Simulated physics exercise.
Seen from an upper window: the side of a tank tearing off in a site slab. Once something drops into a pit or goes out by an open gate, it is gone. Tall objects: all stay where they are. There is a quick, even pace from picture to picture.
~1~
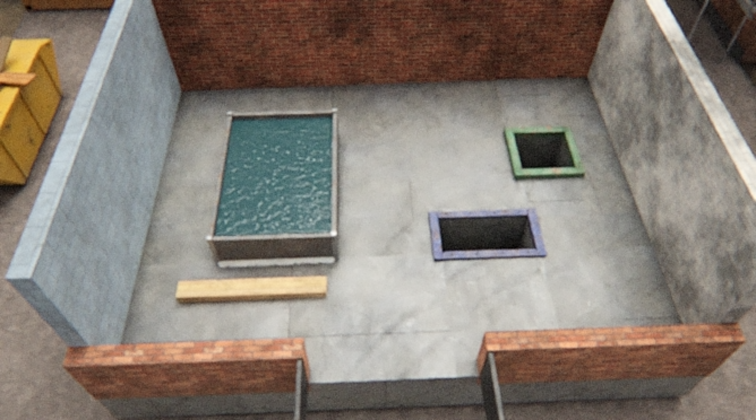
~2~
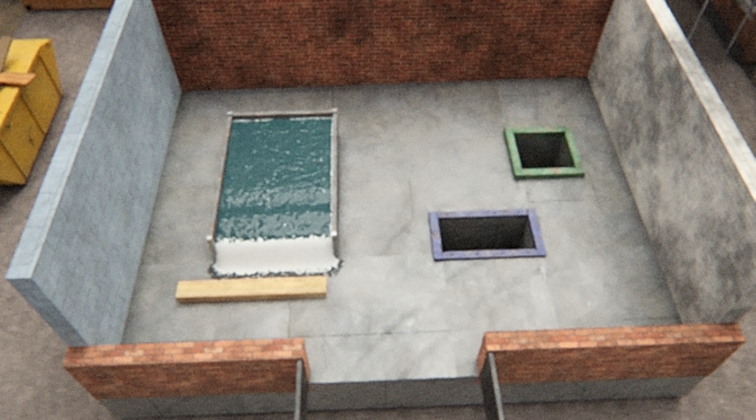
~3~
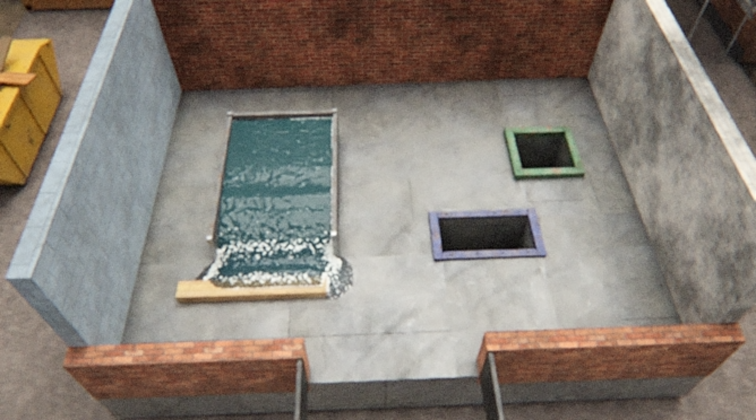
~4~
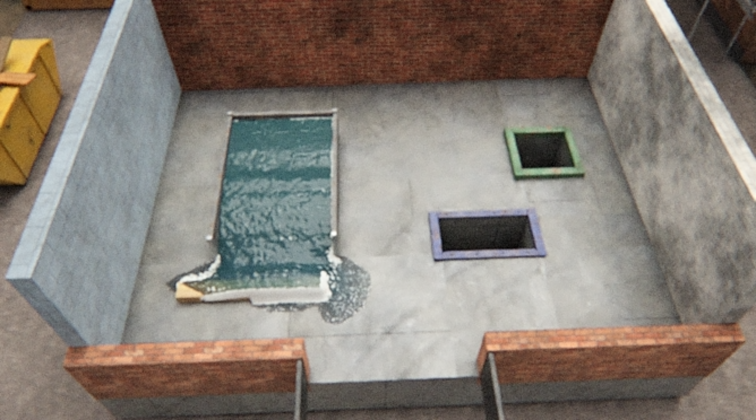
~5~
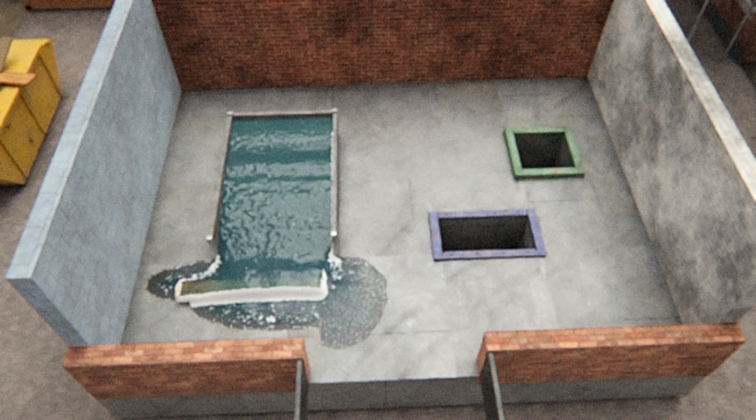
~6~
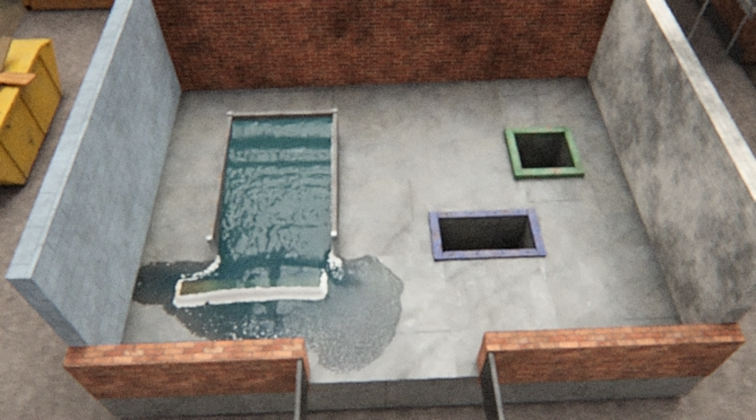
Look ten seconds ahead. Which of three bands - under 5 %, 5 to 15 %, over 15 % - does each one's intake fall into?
Bands: The gate falls in the over 15 % band; the blue pit falls in the under 5 % band; the green pit falls in the under 5 % band.
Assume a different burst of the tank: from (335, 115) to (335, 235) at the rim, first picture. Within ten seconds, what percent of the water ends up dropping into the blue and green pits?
The blue pit takes 14 per cent and the green pit 8 per cent.
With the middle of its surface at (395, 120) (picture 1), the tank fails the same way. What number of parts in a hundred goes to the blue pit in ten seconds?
Estimate for the blue pit - some 15 in a hundred.
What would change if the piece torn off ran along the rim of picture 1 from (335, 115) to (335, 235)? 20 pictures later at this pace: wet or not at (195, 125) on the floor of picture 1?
Verdict: No water.
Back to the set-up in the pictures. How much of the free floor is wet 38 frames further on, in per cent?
55 %, roughly.
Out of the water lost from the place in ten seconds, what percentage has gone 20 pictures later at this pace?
Share gone: About 60 %.
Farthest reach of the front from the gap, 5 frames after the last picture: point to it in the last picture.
Farthest reach: (459, 358).
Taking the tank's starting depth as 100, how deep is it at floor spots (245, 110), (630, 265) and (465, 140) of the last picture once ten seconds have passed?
Going place by place: 10 %, 6 % and 4 %.
A moment on, water covers 20 % of the floor; the gate 1 %, the blue pit 0 %, the green pit 0 %.
Next, water covers 30 % of the floor; the gate 6 %, the blue pit 0 %, the green pit 0 %.
Then, water covers 45 % of the floor; the gate 14 %, the blue pit 0 %, the green pit 0 %.
Later, water covers 55 % of the floor; the gate 19 %, the blue pit 0 %, the green pit 0 %.
In the end, water covers 90 % of the floor; the gate 24 %, the blue pit 0 %, the green pit 0 %.
